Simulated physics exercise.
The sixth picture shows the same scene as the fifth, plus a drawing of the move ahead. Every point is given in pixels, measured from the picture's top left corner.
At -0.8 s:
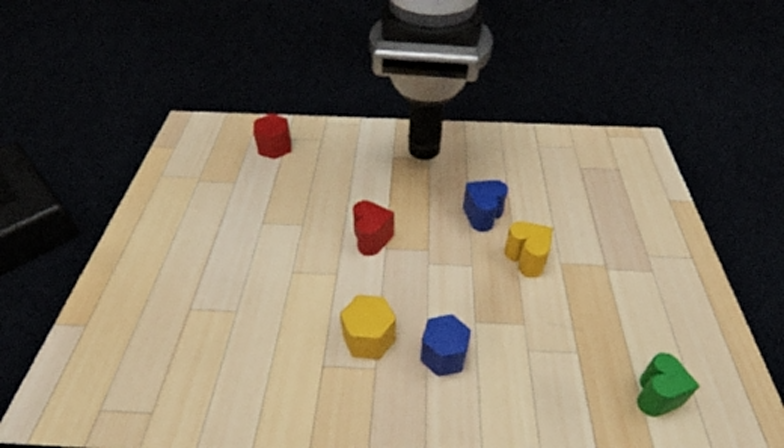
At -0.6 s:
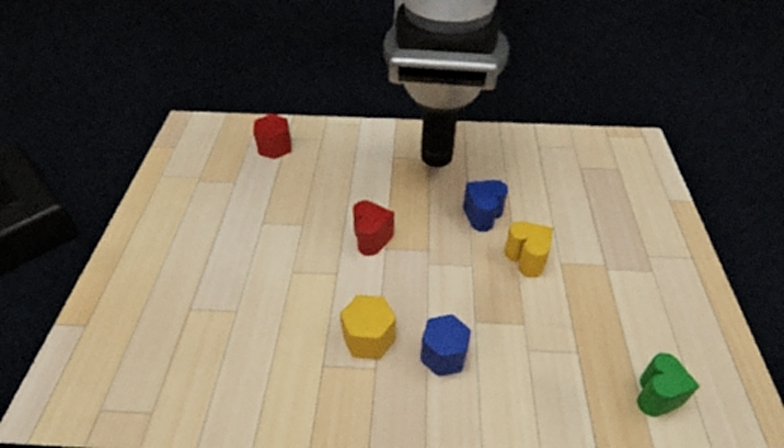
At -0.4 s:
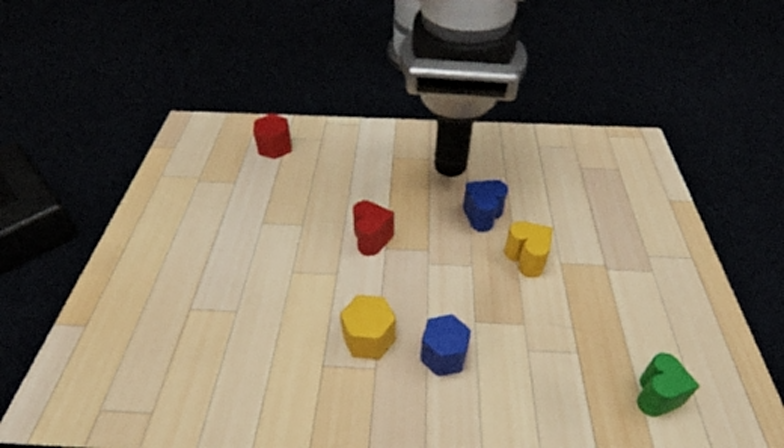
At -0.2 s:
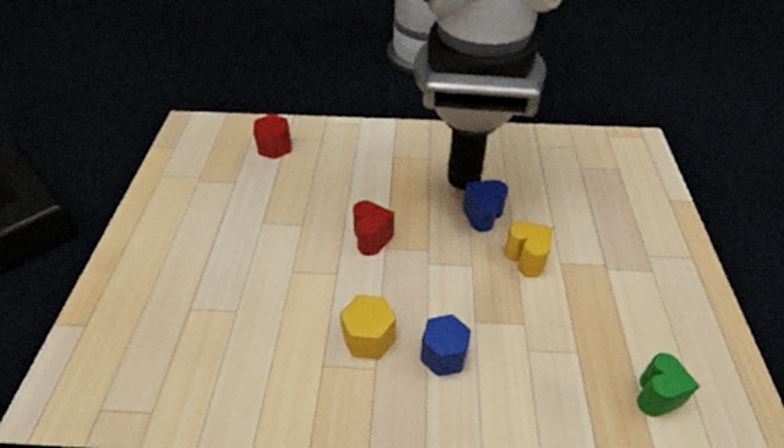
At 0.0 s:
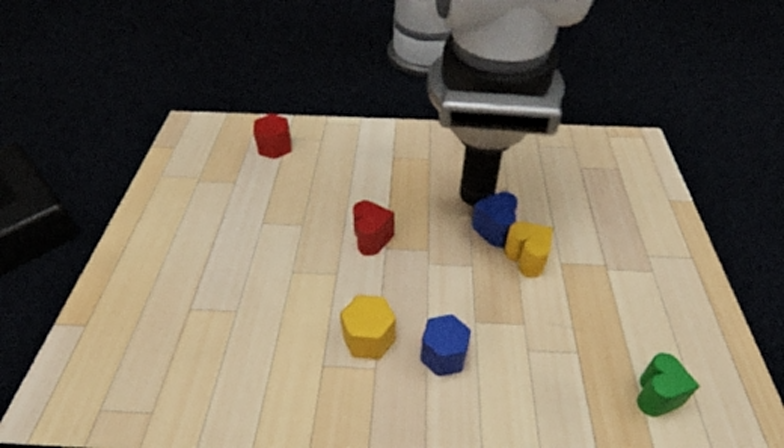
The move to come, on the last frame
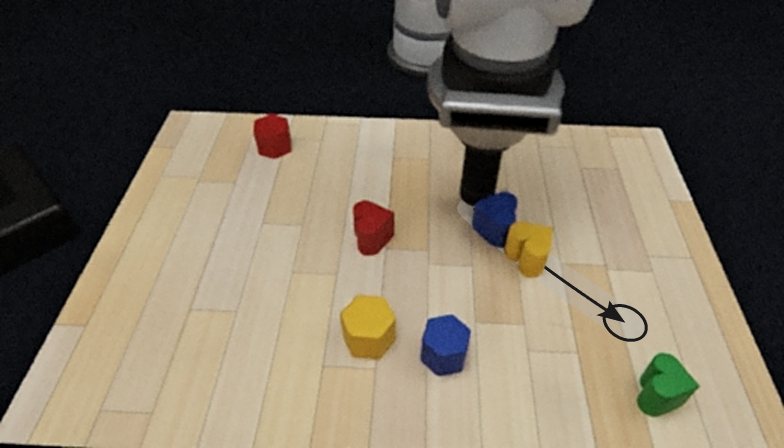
On a light wooden board scattered with colored hearts and hexagons, a robot arm moved its black tip right and toward the viewer, then nudged the blue heart slightly over against the yellow one.
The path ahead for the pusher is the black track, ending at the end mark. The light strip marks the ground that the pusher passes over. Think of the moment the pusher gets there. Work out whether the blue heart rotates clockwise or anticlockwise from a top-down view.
It swings round clockwise.
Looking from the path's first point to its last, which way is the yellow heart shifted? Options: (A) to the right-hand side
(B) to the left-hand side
Correct choice: A.
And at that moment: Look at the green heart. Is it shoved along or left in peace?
That block is going to be left alone.
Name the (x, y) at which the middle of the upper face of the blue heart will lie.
I'd say the blue heart ends with its top centre at (525, 263).
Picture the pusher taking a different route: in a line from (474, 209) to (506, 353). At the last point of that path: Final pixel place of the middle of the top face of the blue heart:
In the picture, that point is around (547, 296).
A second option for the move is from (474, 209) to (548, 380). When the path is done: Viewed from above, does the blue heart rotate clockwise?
No, that is not how it ends up.
Drawn move, from (474, 209) through (516, 245) and (566, 283) to (625, 323).
The first path, step by step. One third of the way, pusher at (521, 233); blue heart at (519, 251), turned 35° clockwise; yellow heart at (557, 268), turned 75° anticlockwise.
Two thirds of the way, pusher at (572, 270); blue heart at (525, 263), turned 70° clockwise; yellow heart at (571, 290), turned 85° anticlockwise.
At the end, pusher at (632, 310); blue heart at (525, 263), turned 70° clockwise; yellow heart at (580, 301), turned 45° anticlockwise; green heart still.
